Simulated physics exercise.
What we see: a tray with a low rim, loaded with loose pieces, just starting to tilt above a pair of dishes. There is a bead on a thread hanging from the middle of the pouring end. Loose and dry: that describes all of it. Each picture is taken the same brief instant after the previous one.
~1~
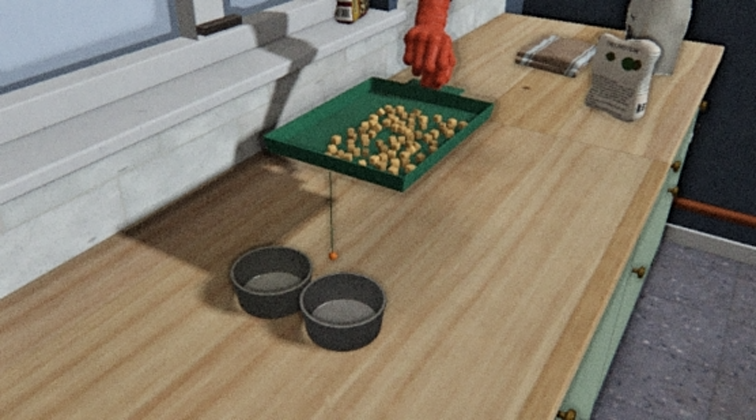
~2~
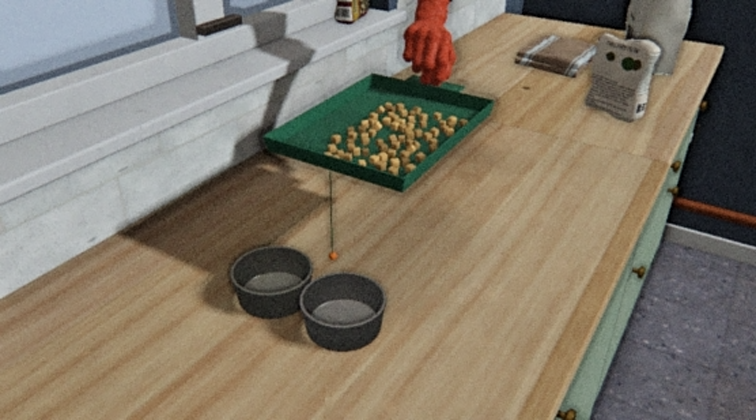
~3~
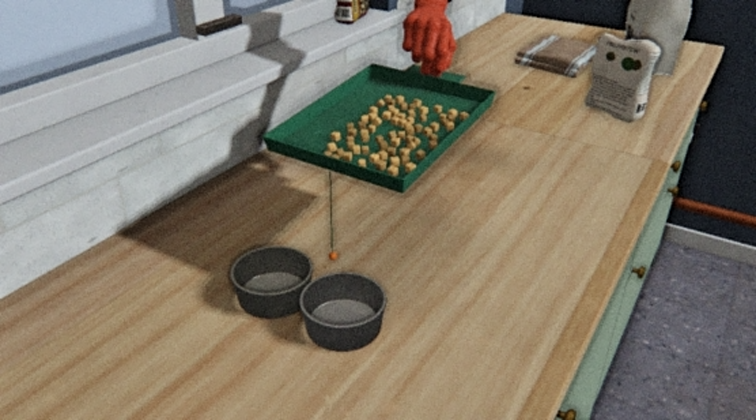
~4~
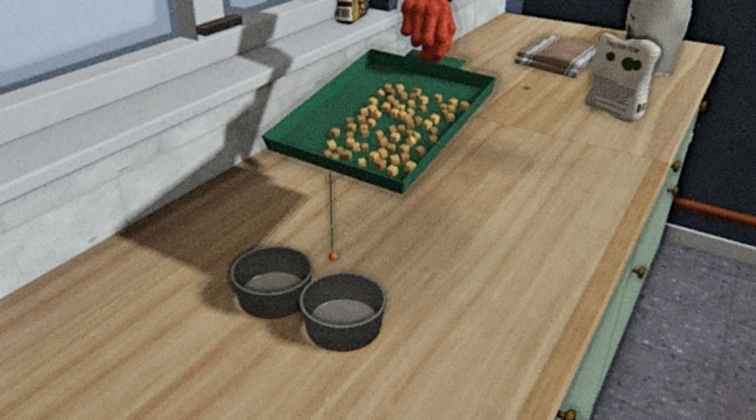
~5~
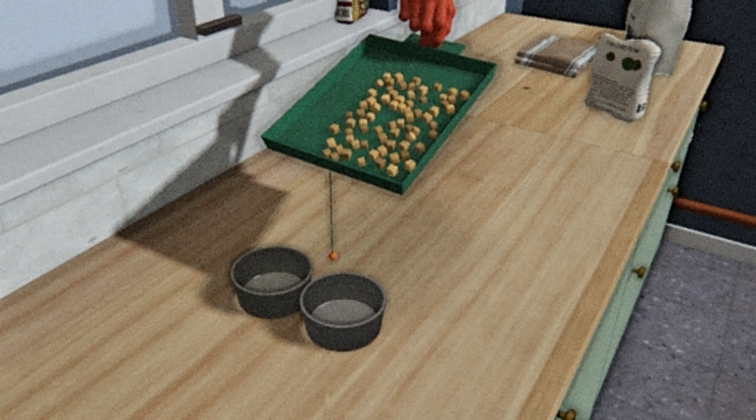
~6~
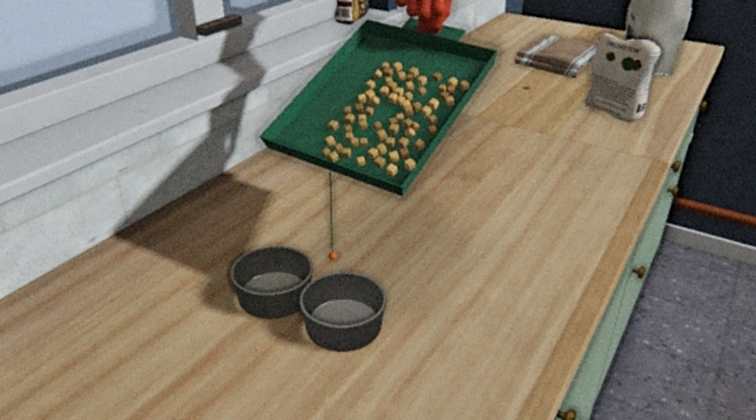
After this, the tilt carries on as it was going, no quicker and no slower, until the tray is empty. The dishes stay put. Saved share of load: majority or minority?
The dishes secure over fifty percent.
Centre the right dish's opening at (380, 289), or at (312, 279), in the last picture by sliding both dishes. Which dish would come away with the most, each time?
The one at right, then the one at right.
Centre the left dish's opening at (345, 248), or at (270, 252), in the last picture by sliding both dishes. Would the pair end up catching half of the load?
For the two tries in order: Not as much as half, not as much as half.
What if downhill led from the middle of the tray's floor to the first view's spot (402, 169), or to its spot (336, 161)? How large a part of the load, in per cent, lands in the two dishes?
The first try gives close to 20 percent; the next gives 70 percent.
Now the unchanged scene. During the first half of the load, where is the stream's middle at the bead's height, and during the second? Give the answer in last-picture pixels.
(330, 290) first, (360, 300) later.
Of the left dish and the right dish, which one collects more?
Fuller side: Right of the pair.
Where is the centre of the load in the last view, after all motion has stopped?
The centre ends up roughly at (329, 327).
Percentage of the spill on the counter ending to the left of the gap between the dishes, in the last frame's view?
Near 60 in a hundred.
Shortly afterwards, tray tipped steeply; the whole lot on the tray.
Next, tray tipped past a quarter turn; all but a few on the tray; only a few in the right dish; only a few in the left dish; only a few in the air.
Some moments later, tray tipped past a quarter turn; near half in the right dish; a little in the left dish; near a third outside both.
In the end, tray tipped past a quarter turn; near half in the right dish; a little in the left dish; near a third outside both.
